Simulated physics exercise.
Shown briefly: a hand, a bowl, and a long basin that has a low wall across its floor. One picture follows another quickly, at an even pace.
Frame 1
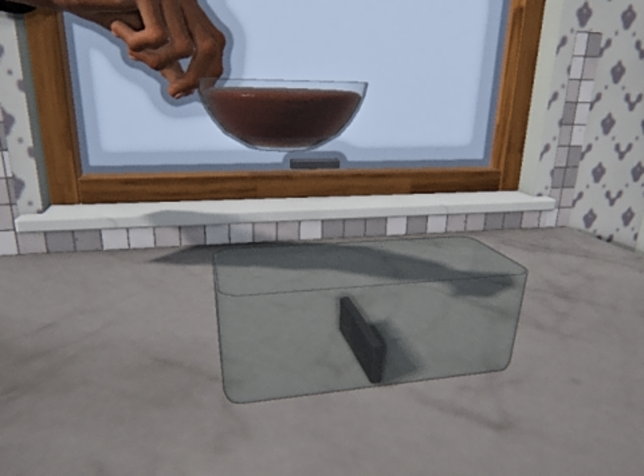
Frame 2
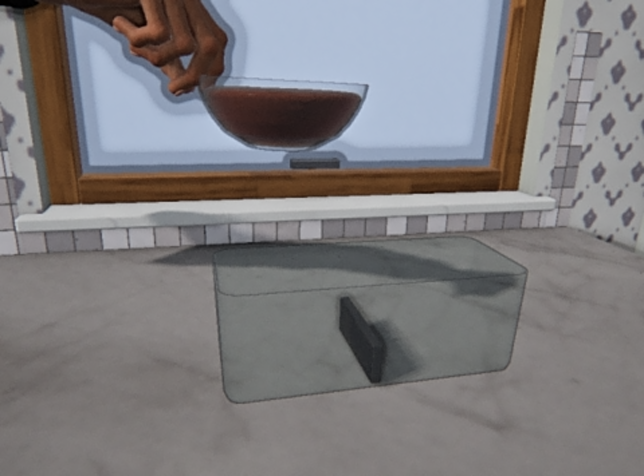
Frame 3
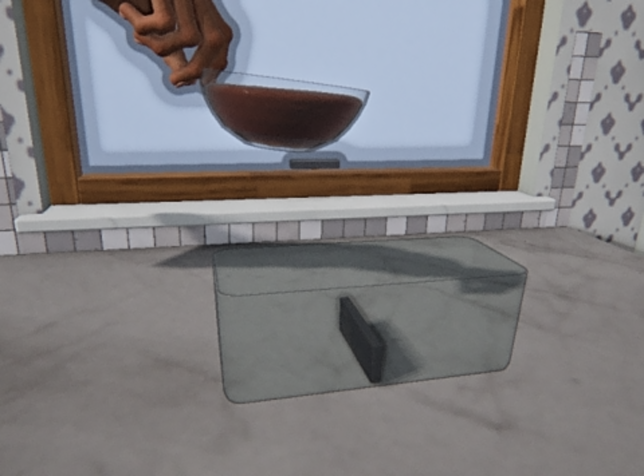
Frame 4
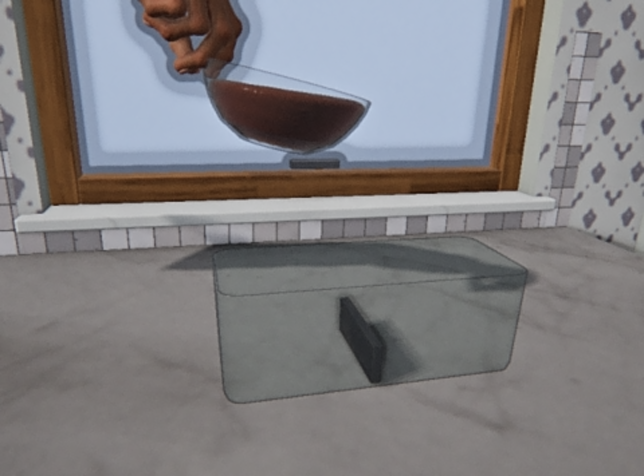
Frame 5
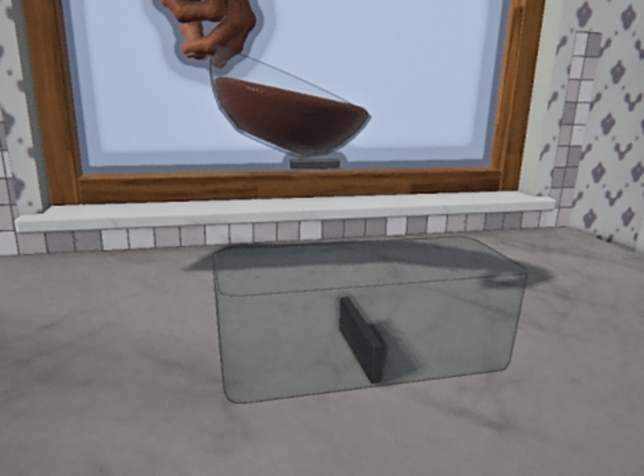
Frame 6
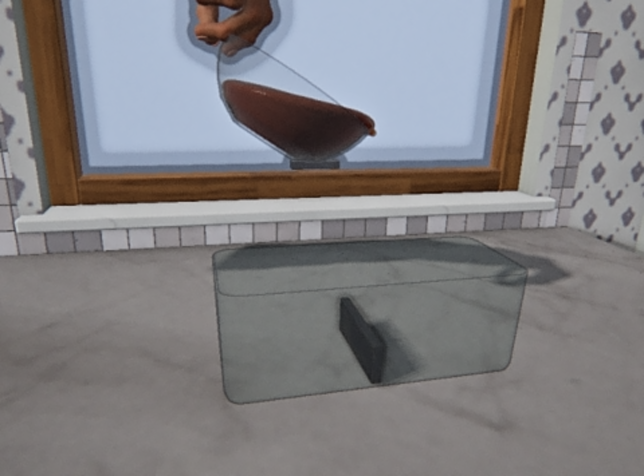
A brown-skinned hand is at the upper left, before a wood-framed window above a grey marbled counter, seen from a fixed, slightly raised view. It is at the rim of a clear bowl of reddish-brown liquid, above a long transparent basin with a low dark wall inside. The hand rises and moves right as the bowl tilts steadily rightward, and a little liquid passes over its lowered right edge.
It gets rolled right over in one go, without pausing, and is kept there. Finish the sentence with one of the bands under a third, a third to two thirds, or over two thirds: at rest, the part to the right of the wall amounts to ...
At rest, the part to the right of the wall amounts to over two thirds.
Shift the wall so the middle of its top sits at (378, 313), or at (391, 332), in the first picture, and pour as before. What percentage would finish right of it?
The first position gives around 65 percent, the second around 40 percent.
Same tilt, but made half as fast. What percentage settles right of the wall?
Around 90 in a hundred.
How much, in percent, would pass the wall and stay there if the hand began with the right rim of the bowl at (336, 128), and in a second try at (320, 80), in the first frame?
55 %, 50 %.
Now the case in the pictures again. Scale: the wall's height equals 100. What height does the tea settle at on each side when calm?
On the left roughly 20, on the right roughly 50.
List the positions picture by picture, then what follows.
The first picture shows tilt 0°; pouring edge (363, 85); surface from (201, 90) to (357, 93); the long basin's rim runs from (215, 273) to (498, 254); the wall's top is at (360, 320).
The second picture shows tilt 1°; pouring edge (363, 87); surface from (201, 89) to (357, 95).
The third picture shows tilt 6°; pouring edge (364, 94); surface from (203, 85) to (358, 98).
The fourth picture shows tilt 13°; pouring edge (365, 104); surface from (207, 81) to (360, 103).
The fifth picture shows tilt 22°; pouring edge (365, 118); surface from (213, 78) to (364, 111); 1 per cent is over the edge.
The sixth picture shows tilt 33°; pouring edge (362, 134); surface from (221, 81) to (345, 116); 7 per cent is over the edge.
A moment on, the tilt is 92° and 7 per cent is still to pour, 0 is left of the wall and 36 right of it.
Next, the tilt is 95° and 0 per cent is still to pour, 11 is left of the wall and 77 right of it.
Then the tilt is 95° and 0 per cent is still to pour, 15 is left of the wall and 73 right of it.
Later the tilt is 95° and 0 per cent is still to pour, 18 is left of the wall and 76 right of it.
Finally, 21 per cent lies left of the wall, 73 right of it and 6 outside.
